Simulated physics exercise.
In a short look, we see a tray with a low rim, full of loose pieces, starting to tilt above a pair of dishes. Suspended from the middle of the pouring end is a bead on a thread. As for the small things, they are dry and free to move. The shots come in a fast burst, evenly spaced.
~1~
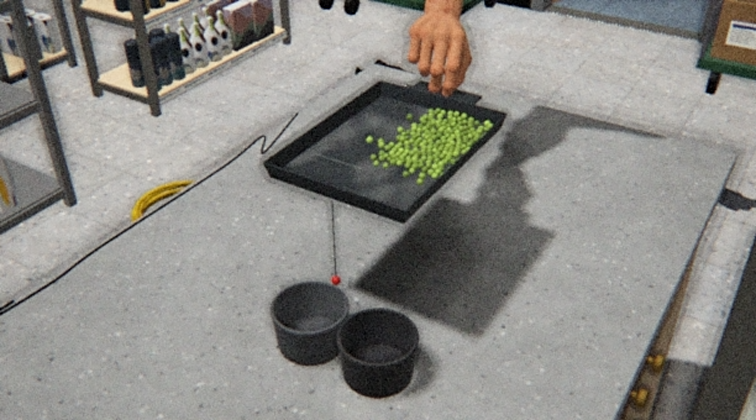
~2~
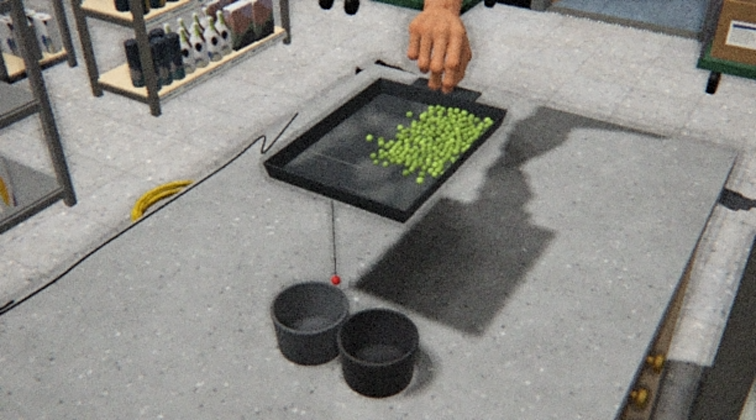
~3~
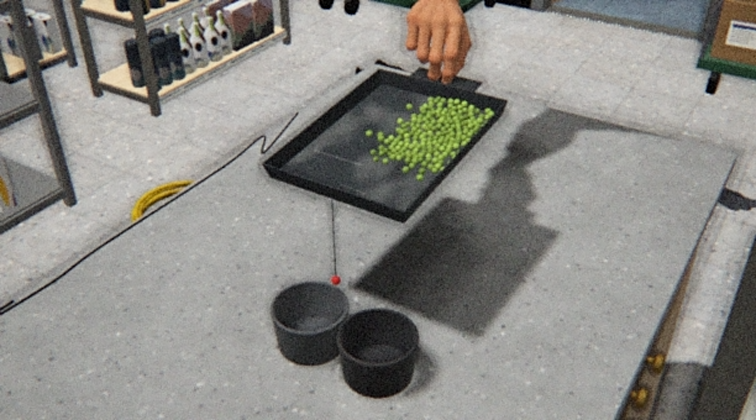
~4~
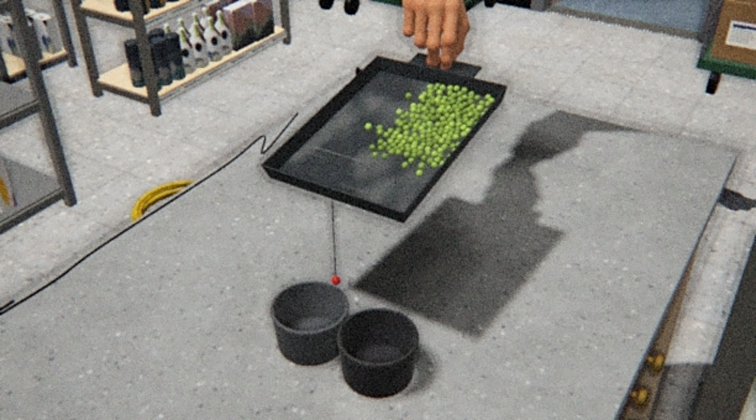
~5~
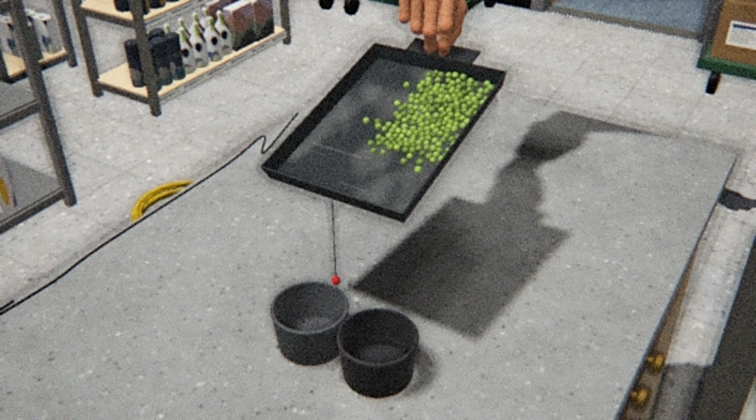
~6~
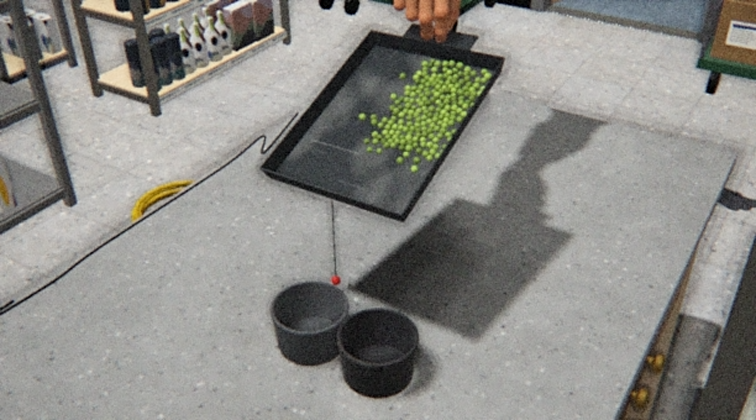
At the start, a hand holds a shallow black tray of green peas nearly flat above two dark dishes, a red bead hanging on a thread from its near edge. The hand then raises the far end, tilting the tray gradually toward the dishes, while the peas shift slightly within it.
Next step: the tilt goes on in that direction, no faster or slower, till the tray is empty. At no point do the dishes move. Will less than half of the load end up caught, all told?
No, the greater share is caught.
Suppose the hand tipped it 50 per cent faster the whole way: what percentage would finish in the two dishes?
Close to 40 in a hundred.
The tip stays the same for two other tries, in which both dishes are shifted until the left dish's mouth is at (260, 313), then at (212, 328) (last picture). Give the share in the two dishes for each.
You'd end up with around 70 per cent and then around 0 per cent.
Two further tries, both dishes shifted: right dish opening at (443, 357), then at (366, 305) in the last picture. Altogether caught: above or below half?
For the two tries in order: Not as much as half, not as much as half.
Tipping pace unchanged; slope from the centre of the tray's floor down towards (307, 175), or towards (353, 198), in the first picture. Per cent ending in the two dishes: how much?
Somewhere close to 0 % the first time, 80 % the second.
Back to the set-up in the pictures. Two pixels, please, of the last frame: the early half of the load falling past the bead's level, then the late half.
At (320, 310) for the first part, then at (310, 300) for the others.
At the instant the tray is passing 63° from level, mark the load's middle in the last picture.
About (343, 200).
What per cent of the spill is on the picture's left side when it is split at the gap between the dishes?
That's about 90 per cent of the spill.
Soon, tray tipped steeply; most on the tray; a stray few in the right dish; a stray few in the left dish; a stray few outside both; about a quarter in the air.
A while on, tray tipped past a quarter turn; about a third on the tray; a small part in the right dish; a small part in the left dish; a small part outside both; about a quarter in the air.
Towards the end, tray tipped past a quarter turn; about a quarter in the right dish; about a third in the left dish; about a third outside both.
Finally, tray tipped past a quarter turn; about a quarter in the right dish; about a third in the left dish; about a third outside both.
